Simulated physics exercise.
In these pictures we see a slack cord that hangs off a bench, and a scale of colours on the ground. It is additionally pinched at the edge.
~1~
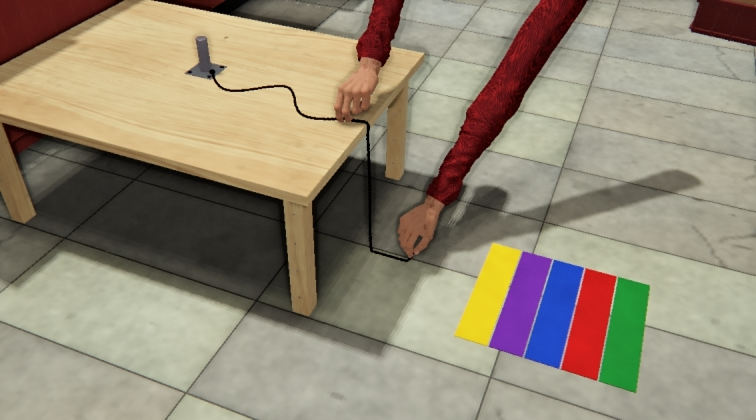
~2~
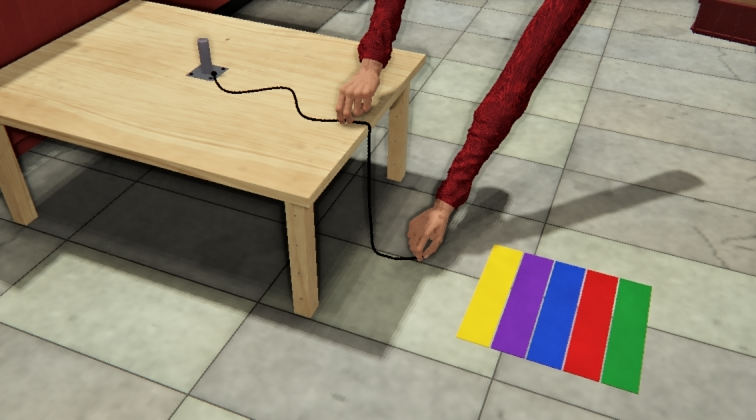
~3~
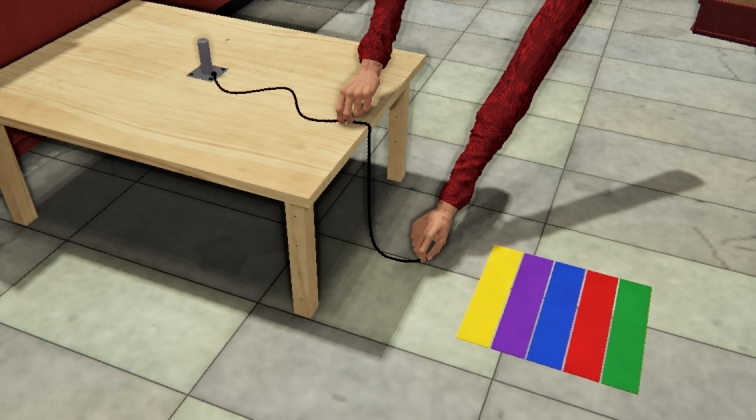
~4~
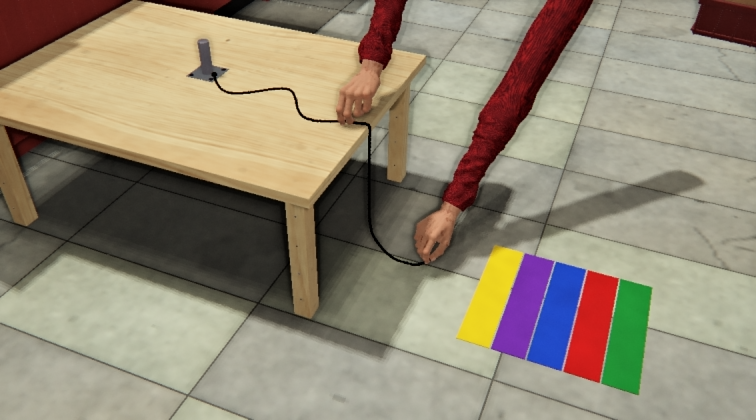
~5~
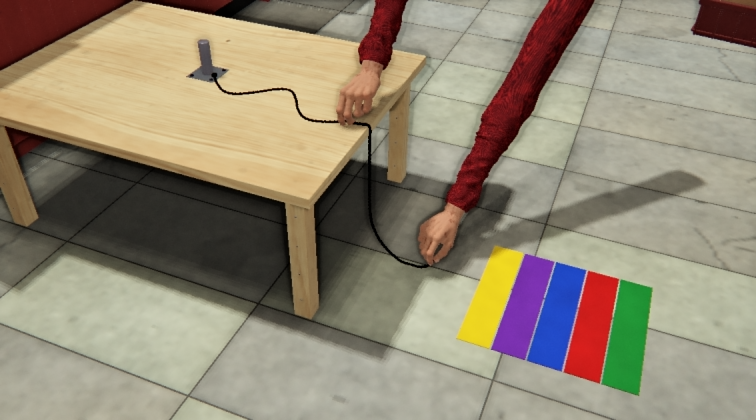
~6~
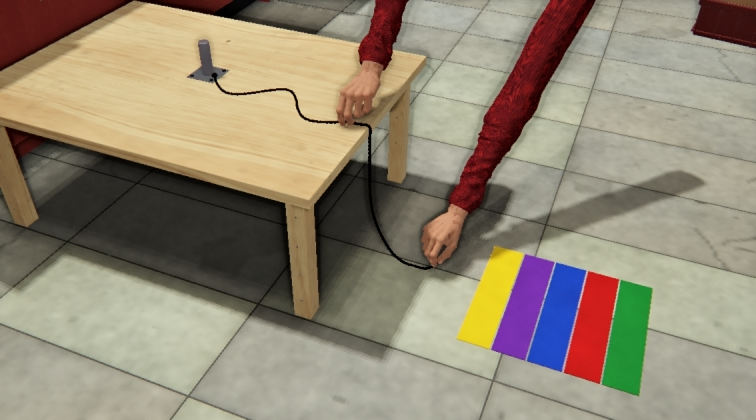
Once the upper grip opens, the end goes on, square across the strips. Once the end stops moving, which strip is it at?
It is at the blue strip.
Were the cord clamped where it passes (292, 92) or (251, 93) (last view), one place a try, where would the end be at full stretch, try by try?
Try one gives (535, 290); try two gives (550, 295).
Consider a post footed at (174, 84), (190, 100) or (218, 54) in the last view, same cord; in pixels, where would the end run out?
You'd find it around (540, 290), then (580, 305), and finally (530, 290).
Soon after, end near (509, 283); over yellow.
Then, end near (543, 292); over purple.
At full stretch, end near (564, 298); over blue. It halts on the blue strip.
